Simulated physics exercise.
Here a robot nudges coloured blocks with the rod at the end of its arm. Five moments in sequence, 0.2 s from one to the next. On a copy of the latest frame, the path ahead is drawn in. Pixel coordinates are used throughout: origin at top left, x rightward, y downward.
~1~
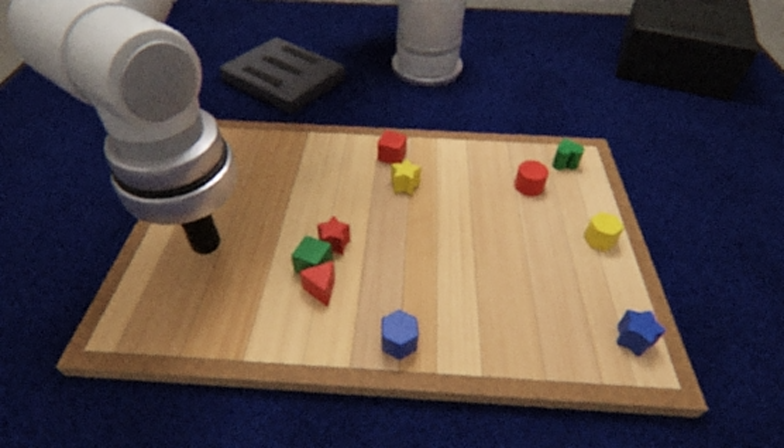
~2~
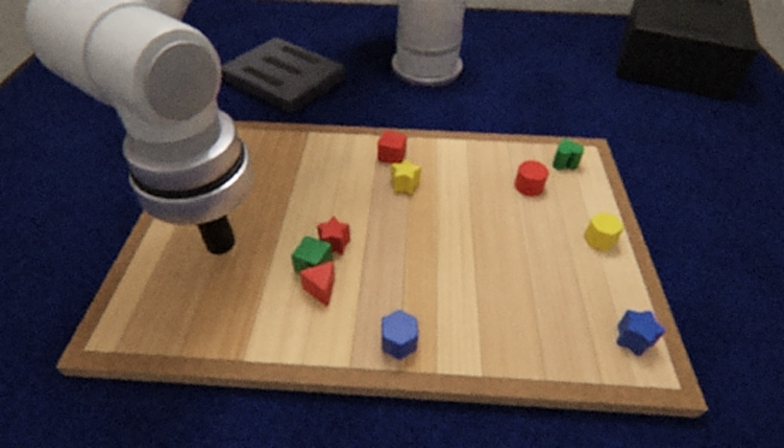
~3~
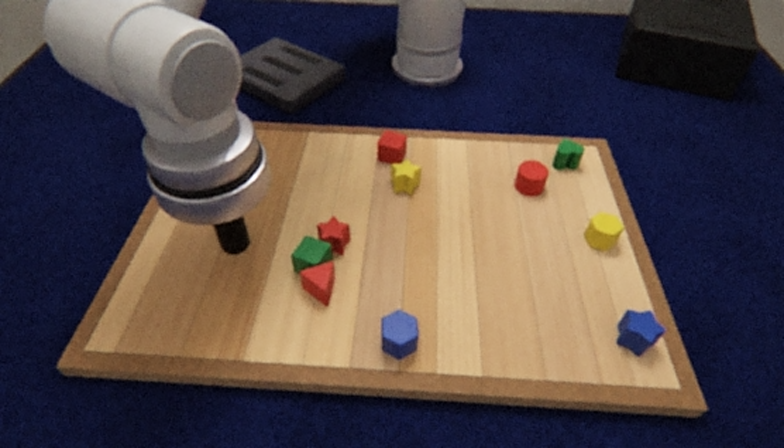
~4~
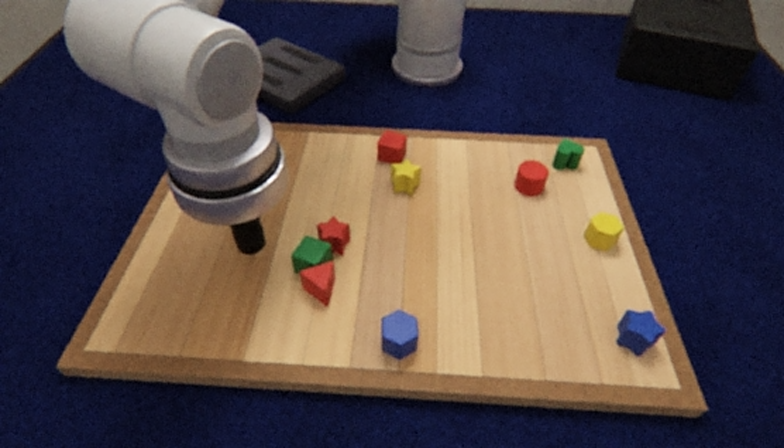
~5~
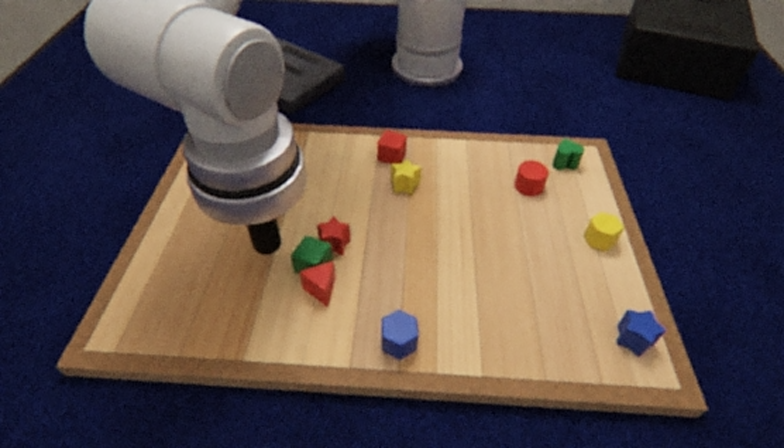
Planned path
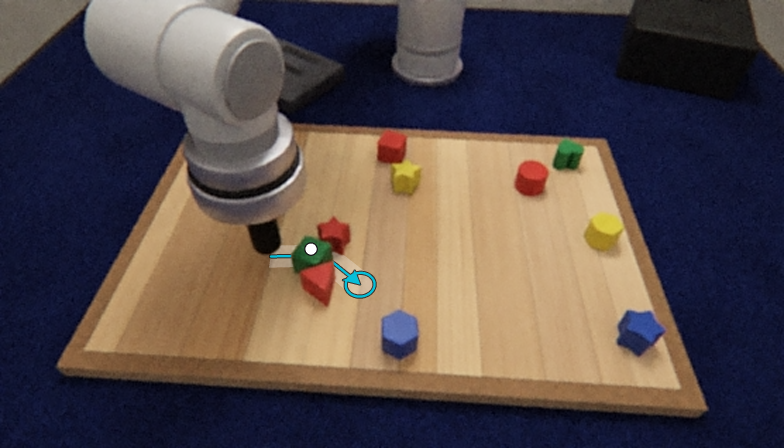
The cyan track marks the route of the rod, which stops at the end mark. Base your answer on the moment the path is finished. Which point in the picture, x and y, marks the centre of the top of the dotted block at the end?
So, by the moment the path ends, you'll find the top centre of the dotted block at (386, 280).
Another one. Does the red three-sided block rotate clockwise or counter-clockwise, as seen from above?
Turns clockwise.
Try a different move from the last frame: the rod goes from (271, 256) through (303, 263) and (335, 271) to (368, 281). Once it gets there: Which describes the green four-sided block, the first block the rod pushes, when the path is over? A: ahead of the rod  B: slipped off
The correct letter is A.
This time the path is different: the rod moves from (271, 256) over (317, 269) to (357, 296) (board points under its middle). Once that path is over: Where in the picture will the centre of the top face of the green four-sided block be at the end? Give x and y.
It should be at (378, 261) by then.
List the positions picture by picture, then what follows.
The first frame shows rod tip (207, 245); block tops, green four-sided block (311, 249); red three-sided block (319, 274); red star-shaped block (333, 228); blue hexagon (400, 326).
The second frame shows rod (221, 245); blocks unchanged.
The third frame shows rod (236, 245); blocks unchanged.
The fourth frame shows rod (252, 245); blocks unchanged.
The fifth frame shows rod (268, 245); green four-sided block (311, 249); red three-sided block (319, 274); red star-shaped block (333, 228); blue hexagon (400, 326).
Path on the board, from (271, 256) through (305, 256) and (336, 265) to (360, 285); the dot is on the green four-sided block.
The first path, step by step. One third of the way, rod (305, 244); green four-sided block (327, 252), turned 15° clockwise; red three-sided block (324, 278), turned 20° clockwise; red star-shaped block (337, 226), turned 20° anticlockwise.
Two thirds of the way, rod (335, 253); green four-sided block (357, 263), turned 25° clockwise; red three-sided block (327, 281), turned 45° clockwise; red star-shaped block (344, 225), turned 45° anticlockwise.
At the end, rod (360, 273); green four-sided block (386, 280); red three-sided block (327, 281), turned 45° clockwise; red star-shaped block (344, 225), turned 45° anticlockwise; blue hexagon in place.
